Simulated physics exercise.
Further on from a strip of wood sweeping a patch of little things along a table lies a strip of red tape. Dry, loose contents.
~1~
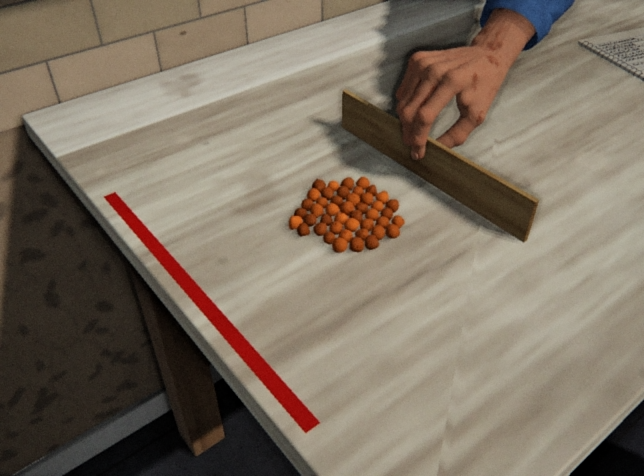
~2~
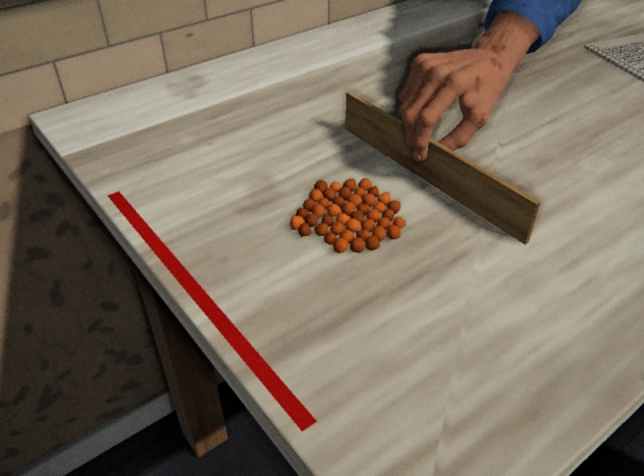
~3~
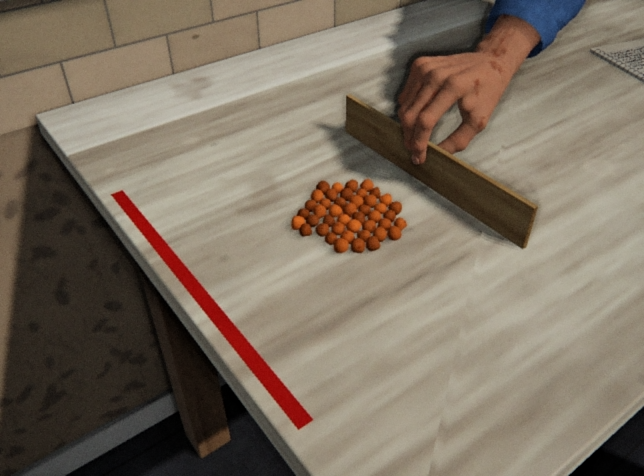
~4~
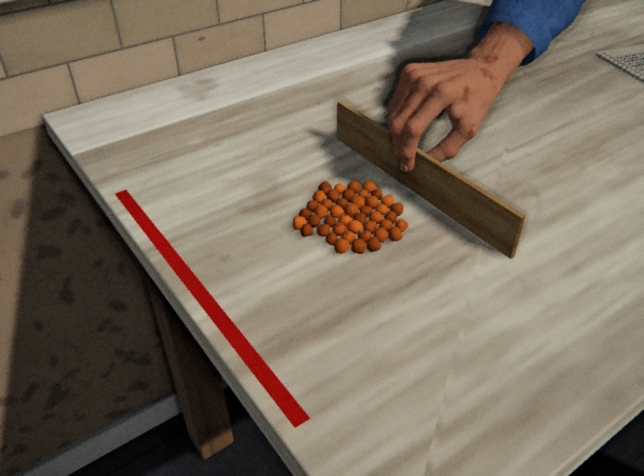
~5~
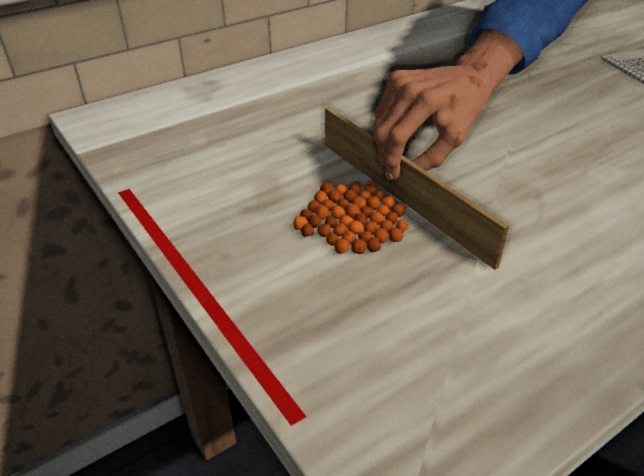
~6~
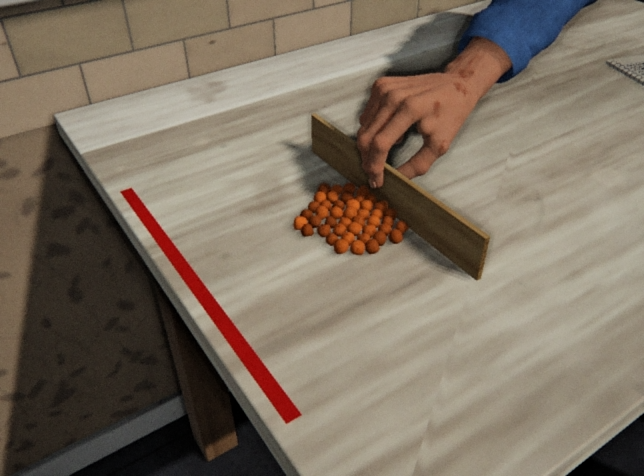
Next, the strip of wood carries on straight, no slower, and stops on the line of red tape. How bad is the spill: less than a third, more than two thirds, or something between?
What remains is beneath a third.
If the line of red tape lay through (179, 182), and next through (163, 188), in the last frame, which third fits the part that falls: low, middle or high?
For the first place it's below one third, and for the second it's less than a third.
Soon after the last picture, strip of wood still moving, near (289, 205); heap all on the table, its front near (226, 264).
A little later, strip of wood stopped at the red tape; heap about two thirds over the edge.
Later still, strip of wood stopped at the red tape; heap all over the edge.
At rest, strip of wood stopped at the red tape; heap all over the edge.
